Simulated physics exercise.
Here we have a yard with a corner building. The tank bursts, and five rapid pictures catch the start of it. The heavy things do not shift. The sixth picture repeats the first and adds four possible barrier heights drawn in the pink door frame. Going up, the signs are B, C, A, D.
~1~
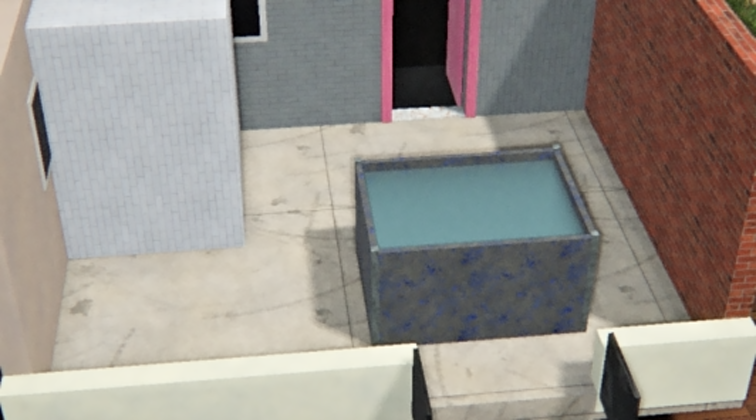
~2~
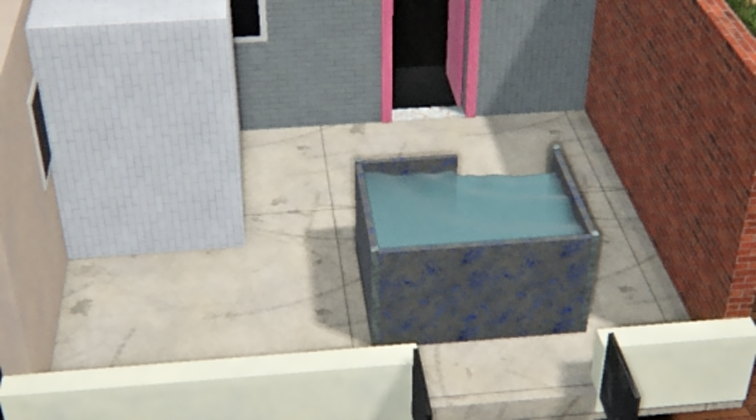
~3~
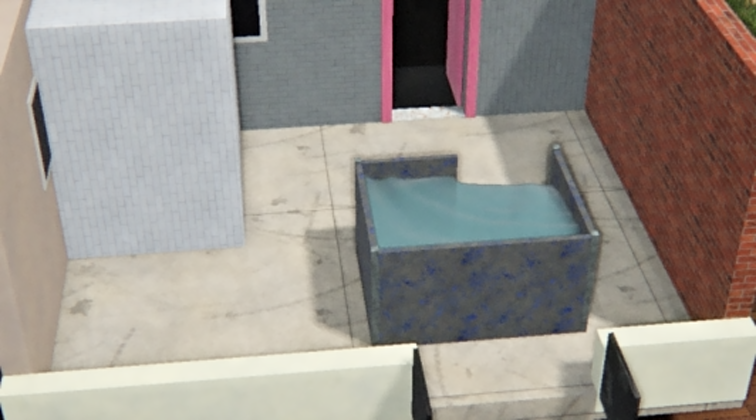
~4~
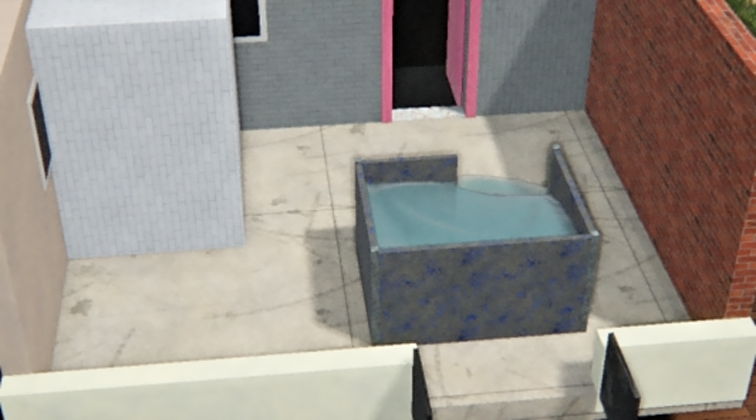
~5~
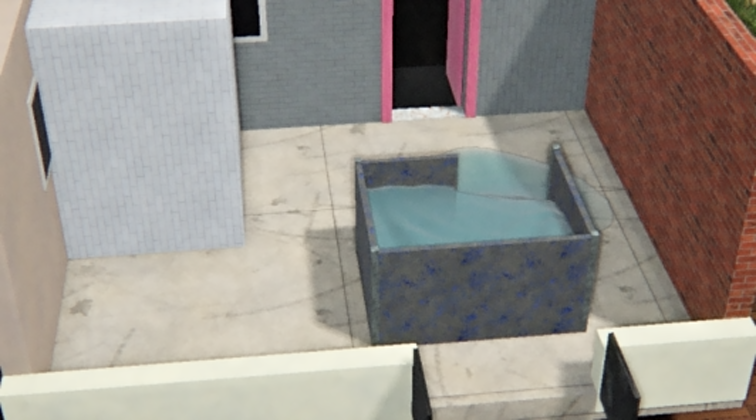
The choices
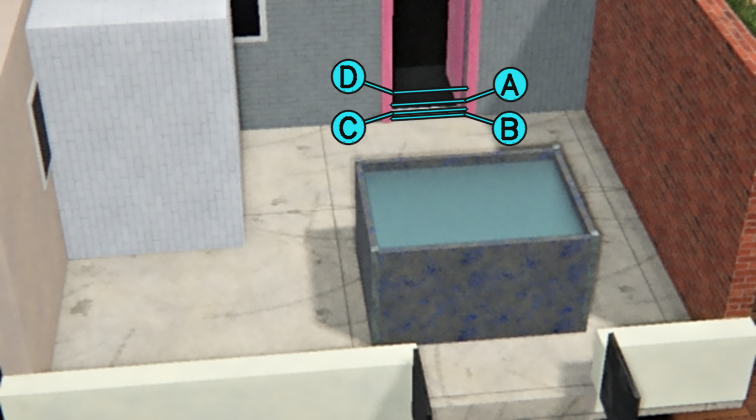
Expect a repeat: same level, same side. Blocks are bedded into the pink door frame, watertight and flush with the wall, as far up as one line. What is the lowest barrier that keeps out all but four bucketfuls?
Use height D.
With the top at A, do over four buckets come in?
Yes.
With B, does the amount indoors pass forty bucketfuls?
Yes.
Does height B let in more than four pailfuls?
Yes, that goes wrong.
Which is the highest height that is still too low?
A it is.
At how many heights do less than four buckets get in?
One of the four.
In cyan, A at (429, 102); B at (428, 116); C at (429, 111); D at (429, 90); from the bottom up B, C, A, D.
For height A, some 15 bucketfuls get in.
For height B, dozens of bucketfuls pour in.
For height C, dozens of bucketfuls pour in.
For height D, a bucket or two gets in.
